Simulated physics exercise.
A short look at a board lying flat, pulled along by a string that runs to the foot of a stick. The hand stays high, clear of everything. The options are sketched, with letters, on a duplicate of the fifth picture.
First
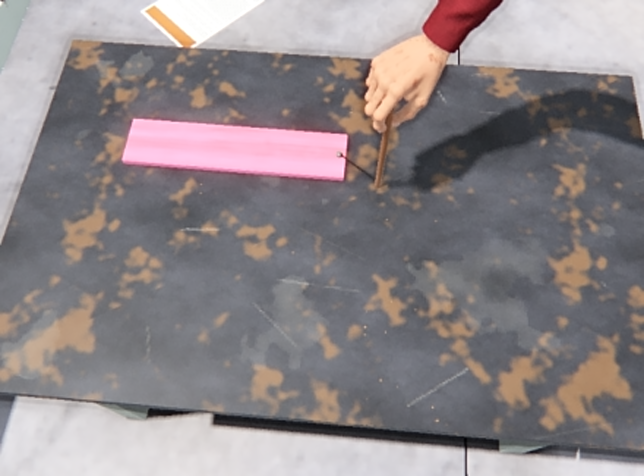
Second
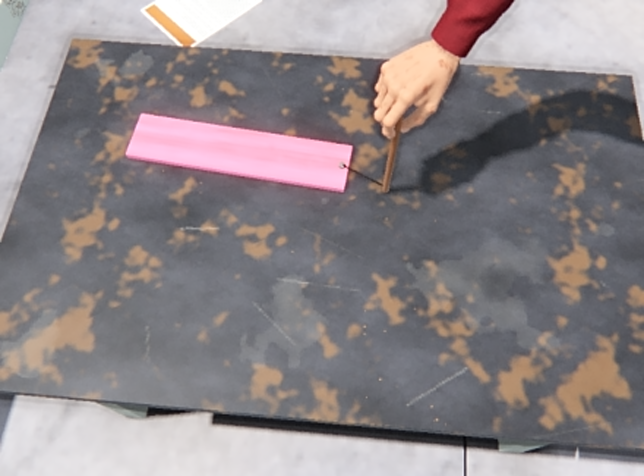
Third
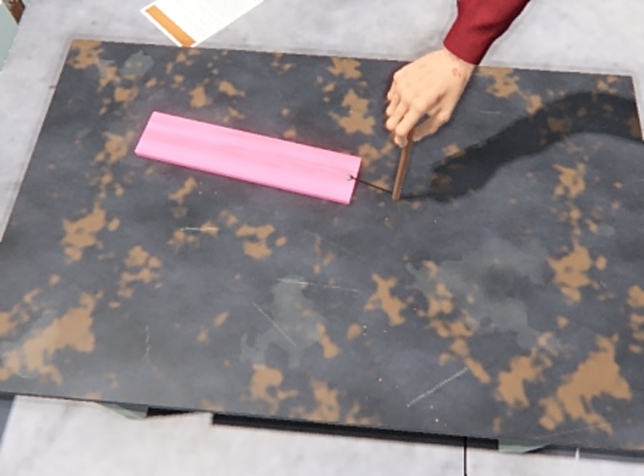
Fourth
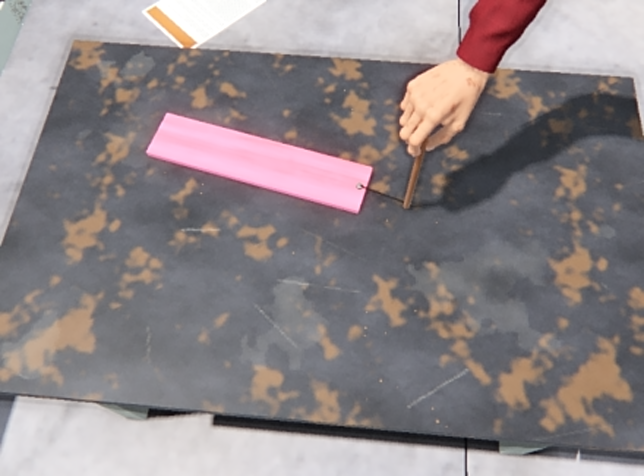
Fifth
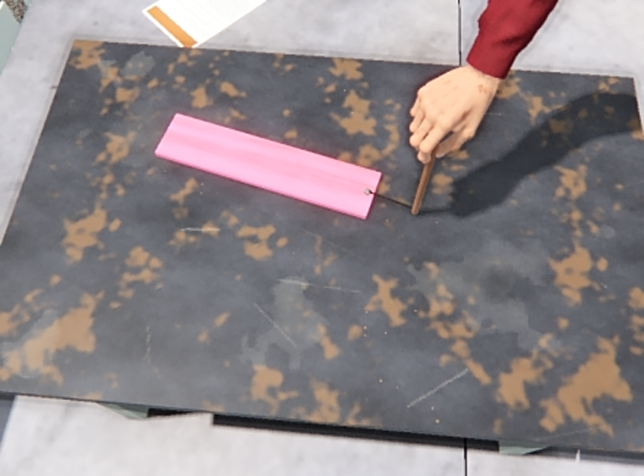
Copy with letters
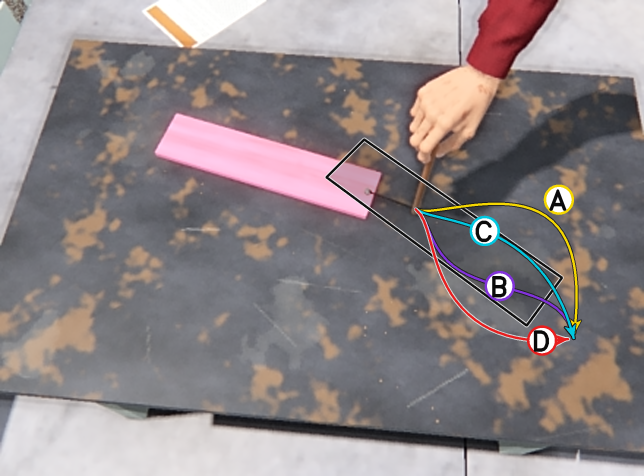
On a dark tabletop with rusty orange patches, a hand in a red sleeve moves an upright stick a short way right and toward the viewer, pulling a flat pink board by a string as the board turns slightly.
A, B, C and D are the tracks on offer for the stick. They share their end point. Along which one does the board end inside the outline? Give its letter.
Only A brings it into the box.
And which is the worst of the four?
D.
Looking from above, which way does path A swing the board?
On that path, clockwise.
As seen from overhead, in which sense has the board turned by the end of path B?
It turns clockwise.
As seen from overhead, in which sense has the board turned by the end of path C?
Clockwise.
On the marked copy, A from (416, 209) via (539, 212) to (574, 333); B from (416, 209) via (483, 281) to (574, 338); C from (416, 209) via (514, 247) to (574, 338); D from (416, 209) via (462, 307) to (568, 339); the outline at (439, 225).
Taking A. A third of the way, foot of the stick (504, 205), middle of the board (347, 178).
Two thirds of the way, foot of the stick (572, 261), middle of the board (417, 198).
When it is over, foot of the stick (573, 339), middle of the board (441, 224); it lies in the outline.
As for the rest, B leaves its middle at (420, 245); C leaves its middle at (428, 235); D leaves its middle at (412, 259).
